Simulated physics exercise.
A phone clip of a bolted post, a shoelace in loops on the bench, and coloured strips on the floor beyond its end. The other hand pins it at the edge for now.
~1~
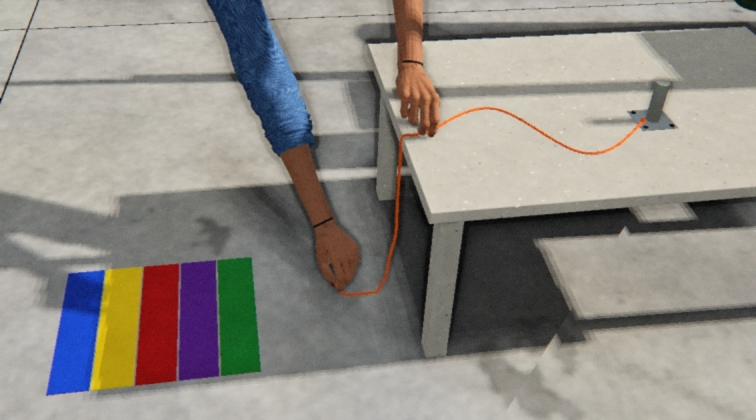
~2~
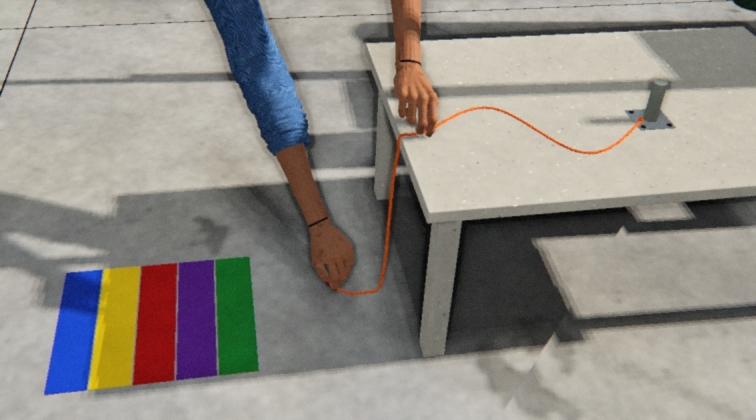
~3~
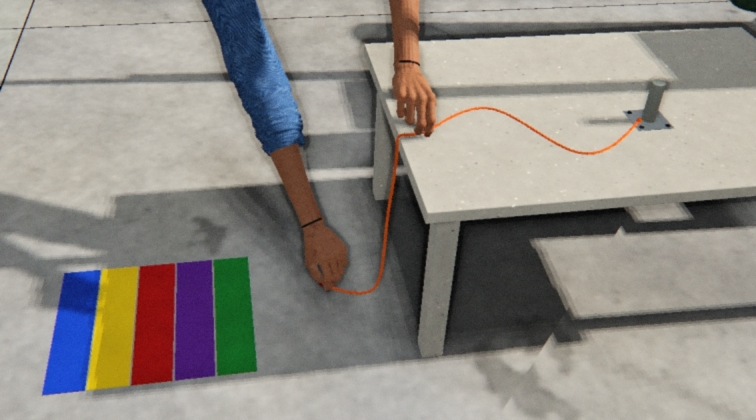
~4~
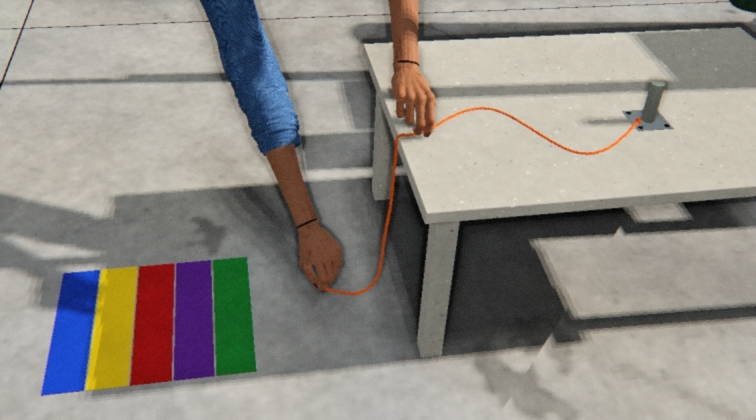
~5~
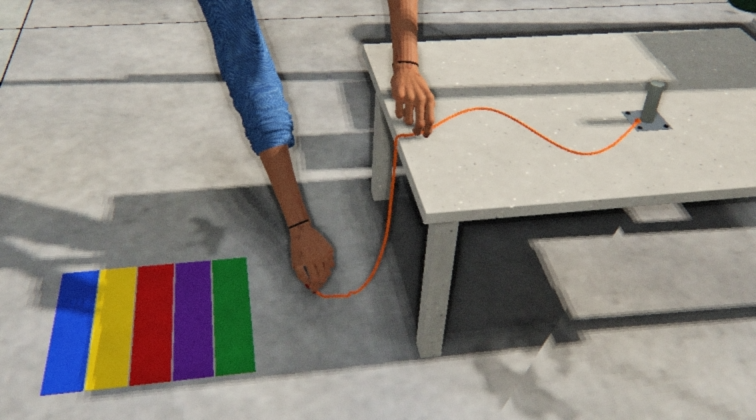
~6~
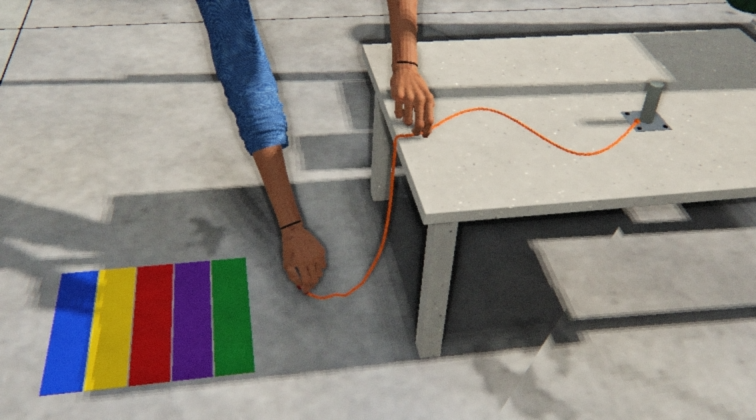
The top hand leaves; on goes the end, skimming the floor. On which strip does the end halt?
The end stops over the yellow strip.
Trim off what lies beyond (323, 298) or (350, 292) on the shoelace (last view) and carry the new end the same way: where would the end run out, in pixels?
In that order: (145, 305) and (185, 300).
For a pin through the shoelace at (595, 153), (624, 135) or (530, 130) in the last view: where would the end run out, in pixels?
Try by try, around (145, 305), (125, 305) and (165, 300).
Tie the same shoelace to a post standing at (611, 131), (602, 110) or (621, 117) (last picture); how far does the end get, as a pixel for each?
The places are (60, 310), (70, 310) and (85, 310).
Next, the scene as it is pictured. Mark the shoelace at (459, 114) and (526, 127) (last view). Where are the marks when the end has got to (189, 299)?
They go to (412, 134) and to (495, 139).
Soon after, end near (189, 299); over purple.
After that, end near (140, 304); over red.
At the stop, end near (111, 307); over yellow. It gets as far as the yellow strip.
